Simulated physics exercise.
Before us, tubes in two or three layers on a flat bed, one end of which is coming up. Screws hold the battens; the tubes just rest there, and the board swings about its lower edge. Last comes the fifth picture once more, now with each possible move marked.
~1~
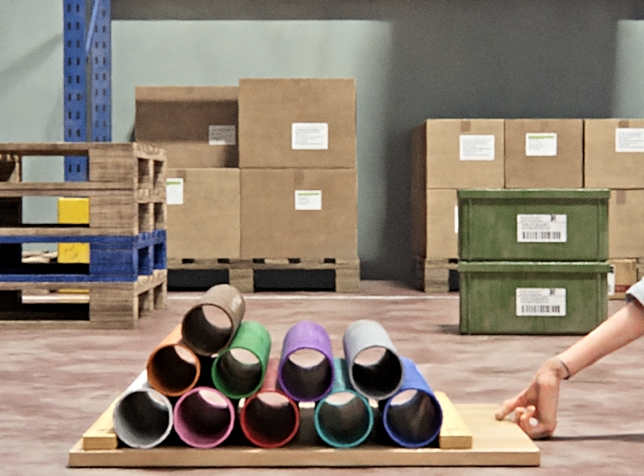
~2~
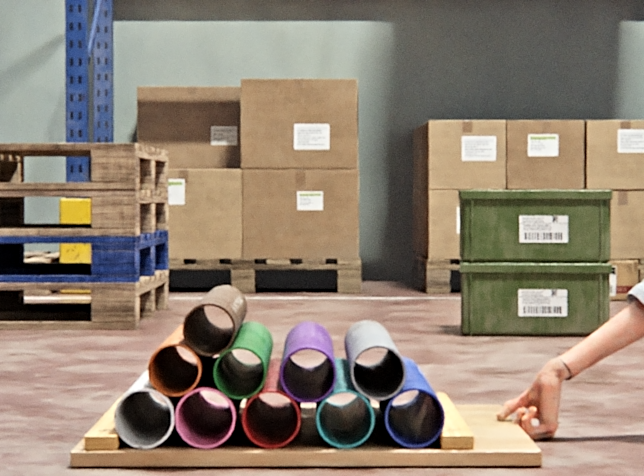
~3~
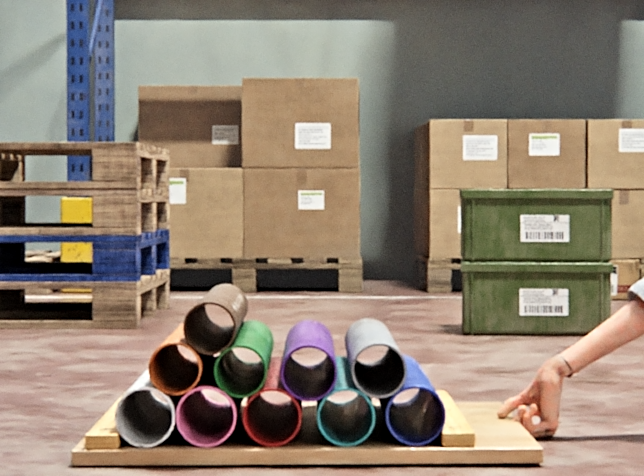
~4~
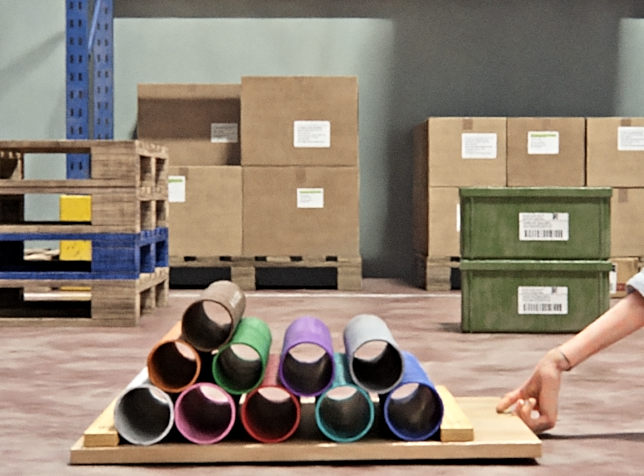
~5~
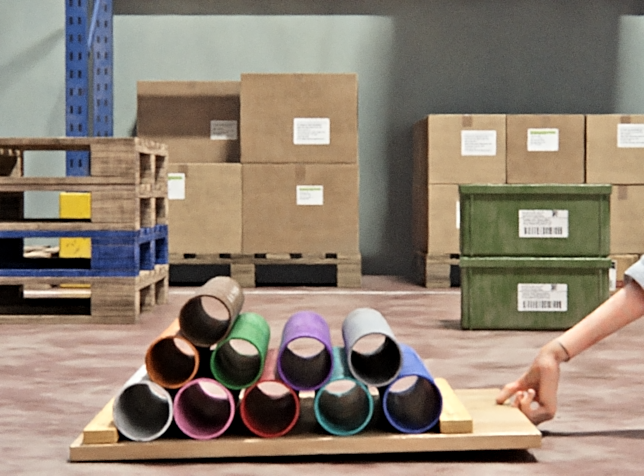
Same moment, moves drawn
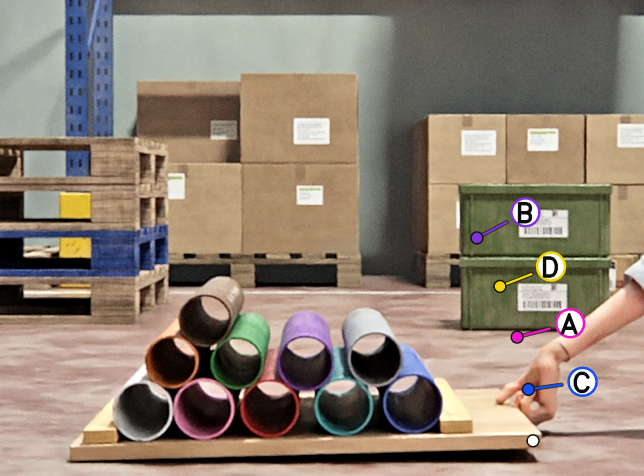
Hand at right slightly raising one end of a wooden board stacked with coloured tubes in a warehouse, the tubes staying piled.
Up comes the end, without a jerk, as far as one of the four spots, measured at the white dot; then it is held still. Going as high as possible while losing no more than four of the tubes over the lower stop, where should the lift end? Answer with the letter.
The answer is mark B.
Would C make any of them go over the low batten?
No.
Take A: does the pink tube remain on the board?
The pink tube: Yes.
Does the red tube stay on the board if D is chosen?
The red tube: Yes.
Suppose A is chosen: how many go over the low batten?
With A, none.
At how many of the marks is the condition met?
Four of them.
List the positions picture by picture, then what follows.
In the first frame, grey tube (377, 372); purple tube (307, 374); brown tube (207, 329).
In the second frame, brown tube (209, 329); board (307, 426).
In the third frame, board (308, 425); blue tube (416, 415); grey tube (379, 371); green tube (241, 371).
In the fourth frame, board (307, 420); white tube (144, 414); pink tube (205, 414).
In the fifth frame, board (306, 415); white tube (143, 411); pink tube (204, 409).
On the copy, A at (517, 337); B at (477, 238); C at (529, 389); D at (500, 286); the white dot at (533, 440).
On B. First, board at 16°.
Then, board at 28°.
Finally, board at 28°, none over the low batten.
By contrast, A none over the low batten; C none over the low batten; D none over the low batten.
